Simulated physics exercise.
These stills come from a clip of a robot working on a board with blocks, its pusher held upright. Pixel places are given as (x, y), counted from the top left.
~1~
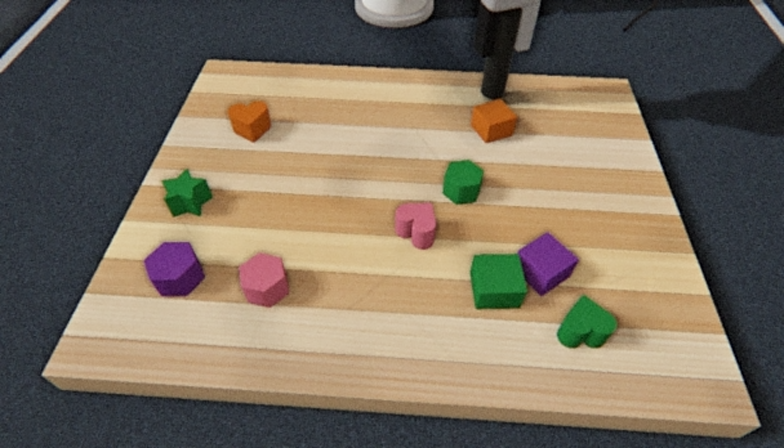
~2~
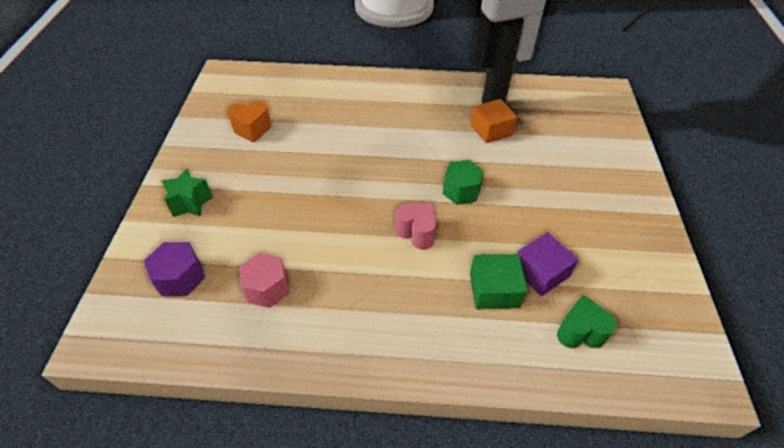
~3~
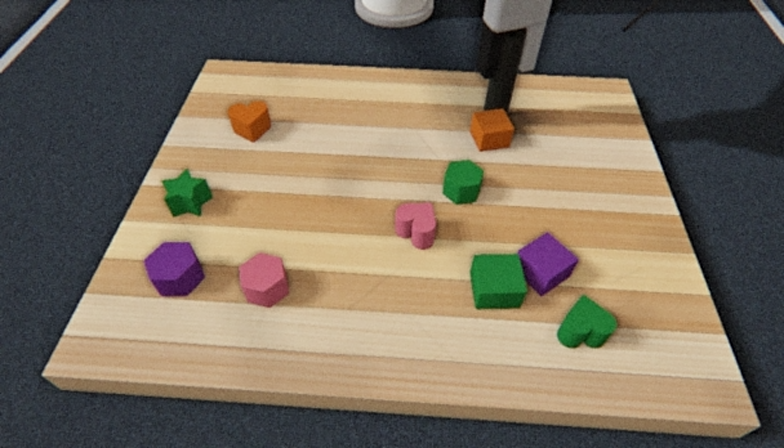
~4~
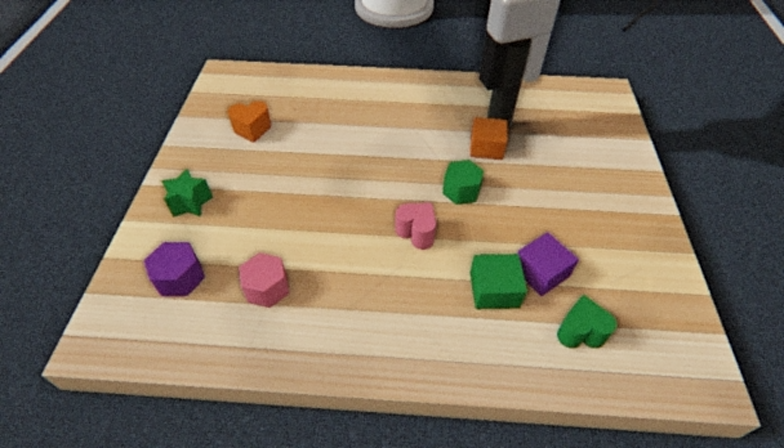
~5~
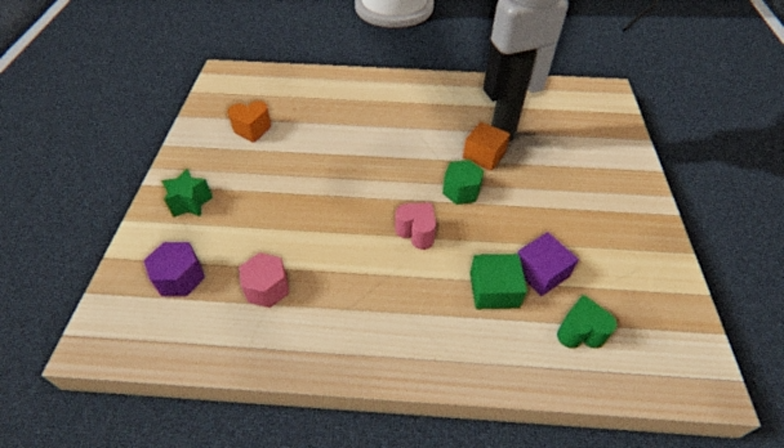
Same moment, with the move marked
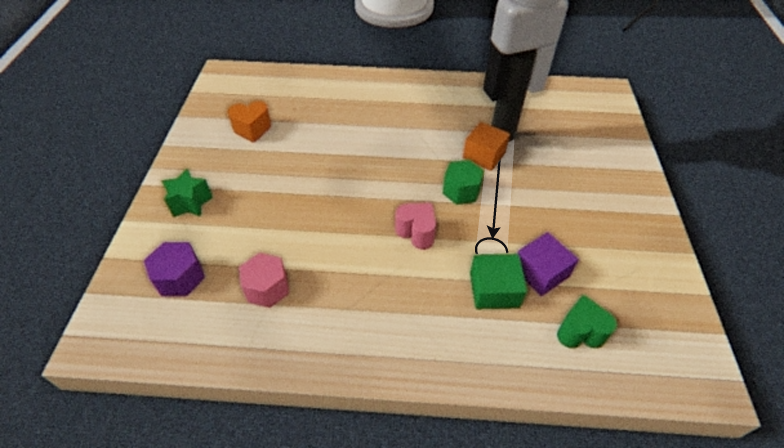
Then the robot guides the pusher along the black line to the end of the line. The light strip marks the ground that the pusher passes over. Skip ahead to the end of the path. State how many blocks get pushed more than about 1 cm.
I predict two.
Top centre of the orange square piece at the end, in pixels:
I expect it at (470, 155).
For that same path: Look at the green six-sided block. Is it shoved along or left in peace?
It is moved from its place.
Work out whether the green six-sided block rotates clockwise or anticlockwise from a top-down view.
Anticlockwise, looking down.
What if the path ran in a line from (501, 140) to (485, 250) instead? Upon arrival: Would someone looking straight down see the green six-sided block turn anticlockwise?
My answer is yes.
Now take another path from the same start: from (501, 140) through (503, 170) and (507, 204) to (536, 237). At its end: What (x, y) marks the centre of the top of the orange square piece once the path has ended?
Somewhere near (476, 153).
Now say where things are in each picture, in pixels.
In the first frame, pusher tip at (493, 92); block tops, green six-sided block at (465, 172); orange square piece at (495, 111); green square piece at (500, 273).
In the second frame, pusher at (494, 103); blocks unchanged.
In the third frame, pusher at (495, 113); orange square piece at (493, 120).
In the fourth frame, pusher at (499, 123); orange square piece at (491, 129).
In the fifth frame, pusher at (503, 134); green six-sided block at (465, 172); orange square piece at (488, 136); green square piece at (500, 273).
Path on the board, from (501, 140) to (492, 251).
On the path given first. One third of the way, pusher at (500, 167); green six-sided block at (455, 179), turned 30° anticlockwise; orange square piece at (471, 154), turned 65° clockwise.
Two thirds of the way, pusher at (497, 204); green six-sided block at (454, 179), turned 30° anticlockwise; orange square piece at (470, 155), turned 65° clockwise.
At the end, pusher at (493, 245); green six-sided block at (454, 179), turned 30° anticlockwise; orange square piece at (470, 155), turned 65° clockwise; green square piece in place.
